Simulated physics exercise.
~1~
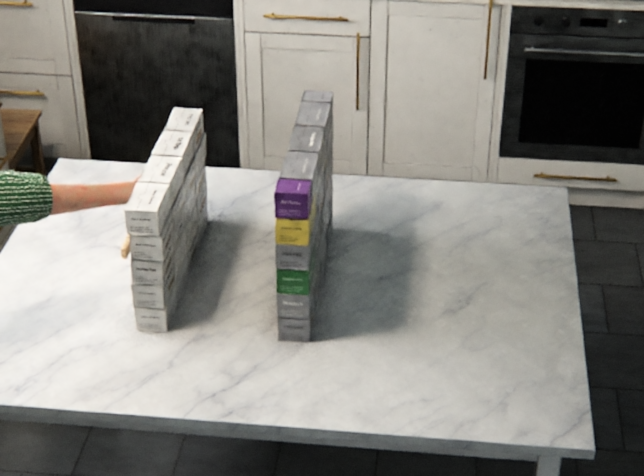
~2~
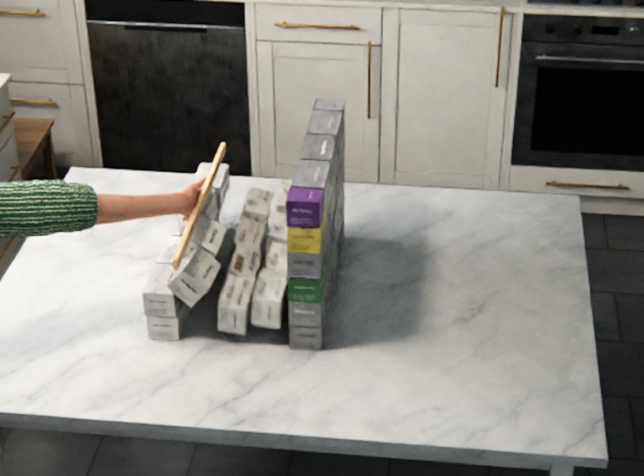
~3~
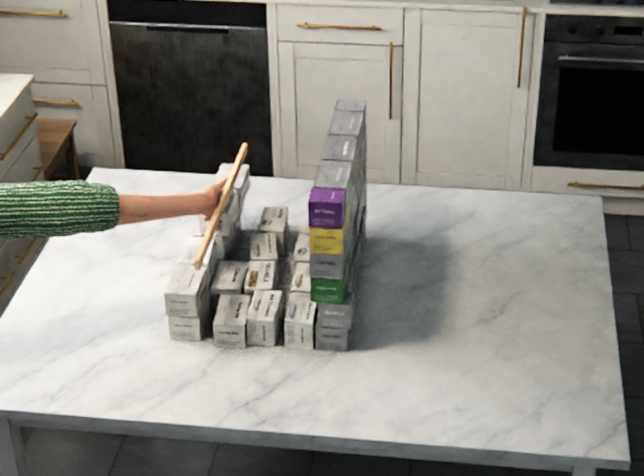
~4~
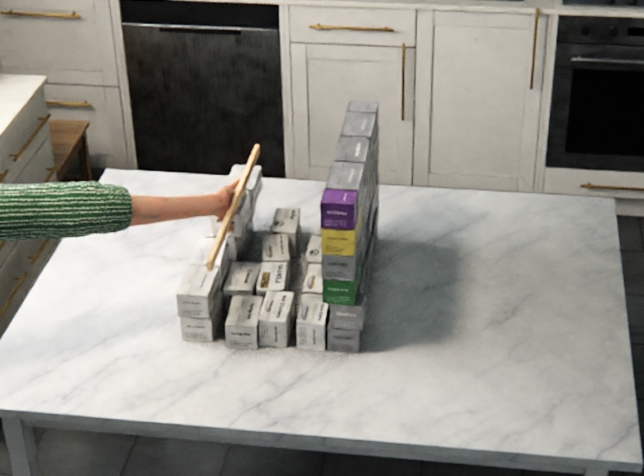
A hand in a green knitted sleeve reaches in from the left over a white marble table in a kitchen, seen from above with pale cabinets and a dark oven behind. Two walls of small boxes stand side by side, the left one pale, the right one grey with purple, yellow and green boxes at its near end. The hand pushes a wooden batten rightward into the pale wall. Its upper boxes break away and tumble into the gap, settling in a jumble against the grey wall. The grey wall stays standing, its coloured boxes still in place.
